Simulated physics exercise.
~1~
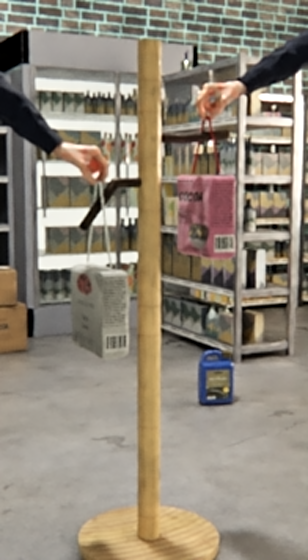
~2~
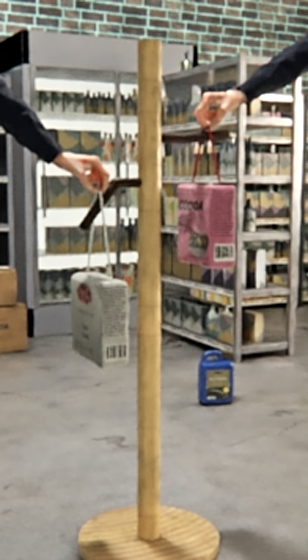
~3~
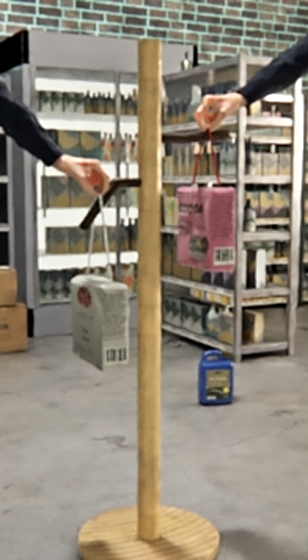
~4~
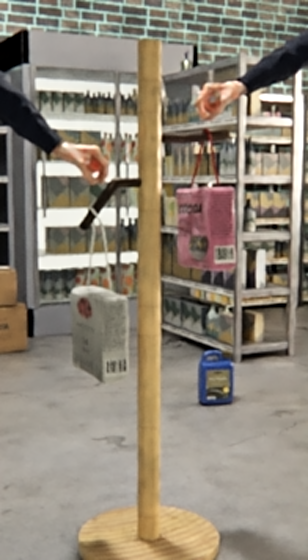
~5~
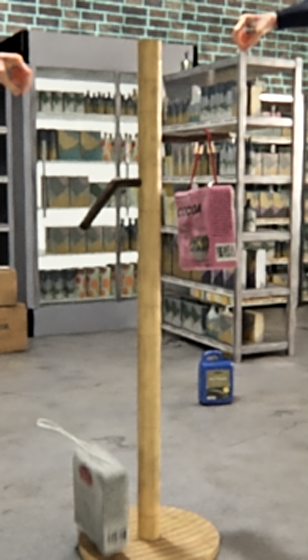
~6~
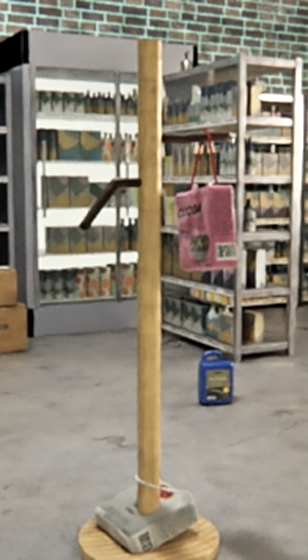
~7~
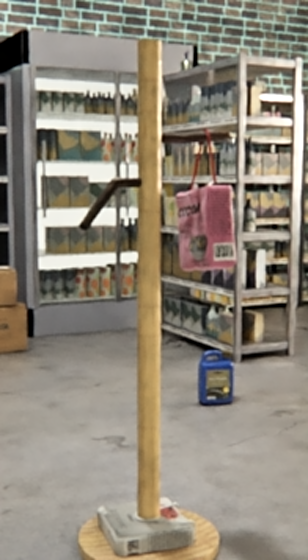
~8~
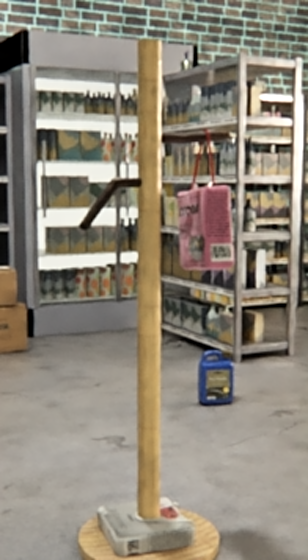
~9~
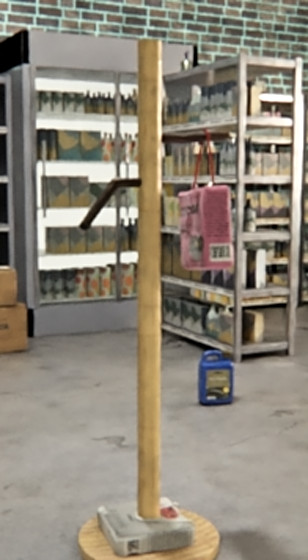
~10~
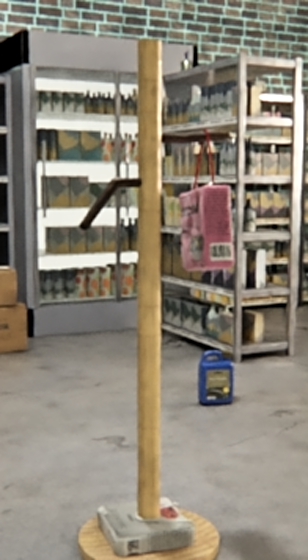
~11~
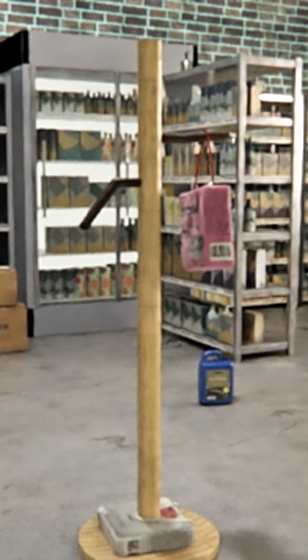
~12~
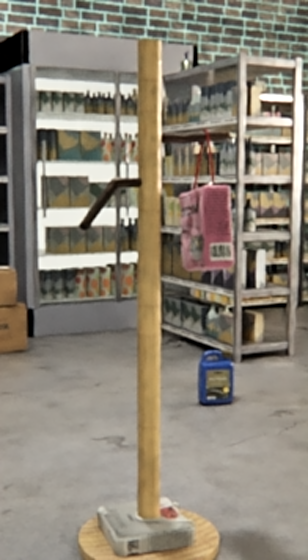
In a store aisle, two hands lowered a white bag and a pink sack beside a wooden post and let go; the white bag dropped and tipped onto its side on the round base, while the pink sack stayed hanging.
